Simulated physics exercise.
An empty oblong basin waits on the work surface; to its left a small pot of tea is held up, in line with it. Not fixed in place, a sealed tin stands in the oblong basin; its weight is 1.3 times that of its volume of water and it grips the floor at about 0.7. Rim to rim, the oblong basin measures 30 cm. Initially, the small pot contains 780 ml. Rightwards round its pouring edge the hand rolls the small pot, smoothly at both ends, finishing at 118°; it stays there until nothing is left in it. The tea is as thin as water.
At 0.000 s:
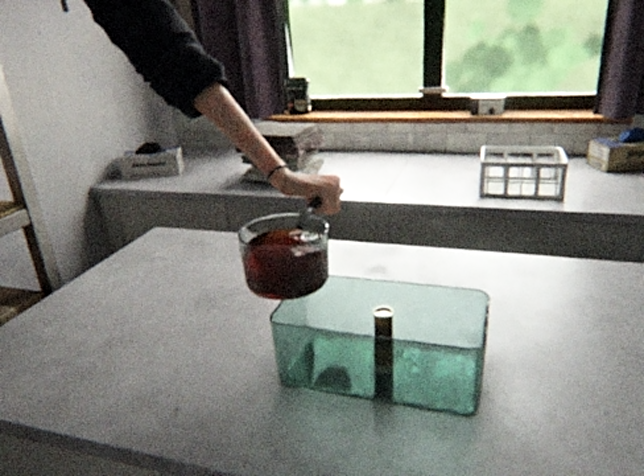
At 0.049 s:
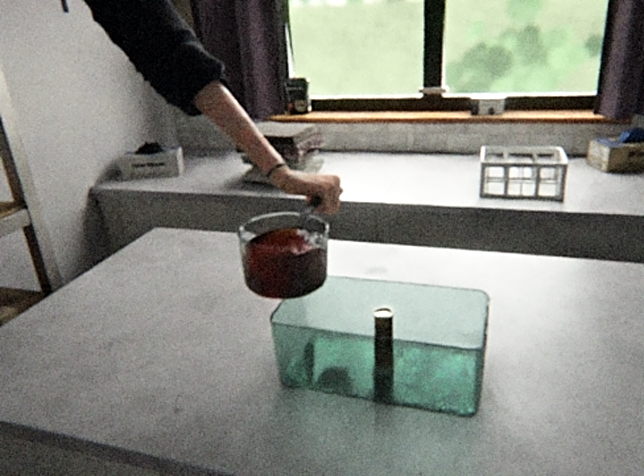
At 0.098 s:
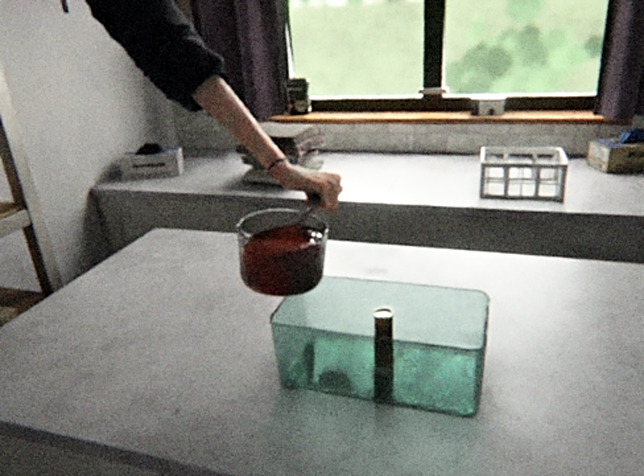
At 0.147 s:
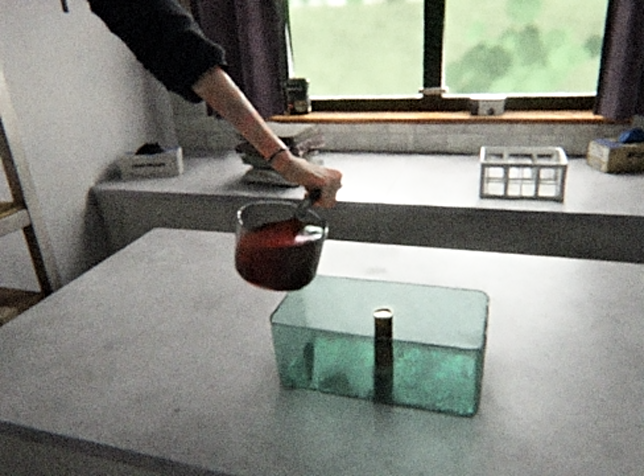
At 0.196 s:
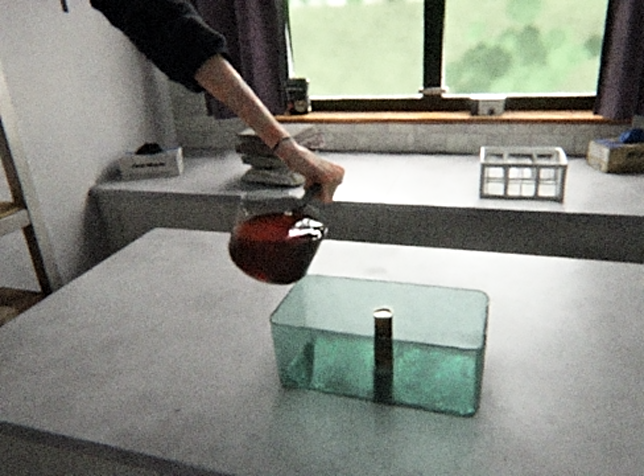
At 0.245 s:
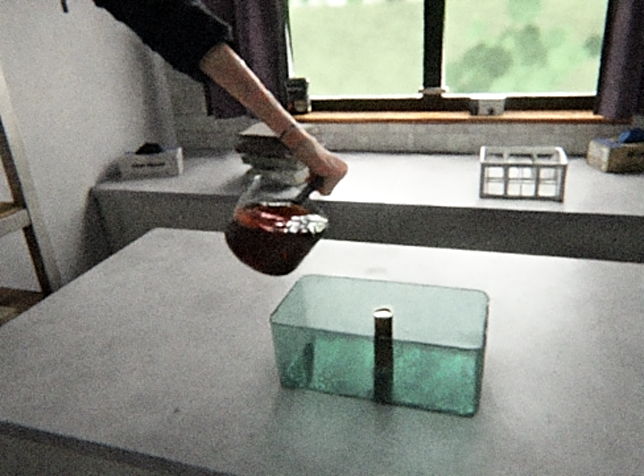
On a grey work surface below a window, a hand holds a small glass pot of dark red tea above and left of a green, see-through oblong basin, then steadily tilts the pot to the right.
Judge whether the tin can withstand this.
It withstands it and stays upright.
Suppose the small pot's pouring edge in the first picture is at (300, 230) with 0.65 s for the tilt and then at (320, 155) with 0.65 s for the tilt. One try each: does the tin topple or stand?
First it falls; then it falls.
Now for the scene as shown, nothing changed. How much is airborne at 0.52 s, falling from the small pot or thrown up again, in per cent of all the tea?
At that moment, about 50 percent.
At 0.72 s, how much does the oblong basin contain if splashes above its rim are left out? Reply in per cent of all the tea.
I reckon close to 86 per cent.
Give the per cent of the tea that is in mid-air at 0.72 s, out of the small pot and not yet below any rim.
About 12 per cent.
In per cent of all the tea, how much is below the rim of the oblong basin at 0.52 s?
I'd estimate some 7 percent of the liquid.
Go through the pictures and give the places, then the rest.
In the first frame, tilt 0°; pouring edge (325, 234); surface from (248, 240) to (325, 246); the oblong basin's rim runs from (286, 297) to (487, 319); the tin's top is at (383, 314).
In the second frame, tilt 2°; pouring edge (325, 234); surface from (248, 240) to (325, 244).
In the third frame, tilt 7°; pouring edge (325, 235); surface from (247, 238) to (324, 240).
In the fourth frame, tilt 14°; pouring edge (324, 235); surface from (243, 234) to (323, 235).
In the fifth frame, tilt 25°; pouring edge (324, 235); surface from (240, 223) to (324, 230).
In the sixth frame, tilt 37°; pouring edge (323, 235); surface from (235, 210) to (322, 226); 1 per cent is over the edge.
After 0.52 s the tilt is 106° and 44 per cent is still to pour; the tin stands where it began.
After 0.72 s the tilt is 118° and 2 per cent is still to pour; the tin stands where it began.
After 0.92 s the tilt is 118° and 0 per cent is still to pour; the tin stands where it began.
After 1.15 s the tilt is 118° and 0 per cent is still to pour; the tin stands where it began.
In the end the tin stands where it began.
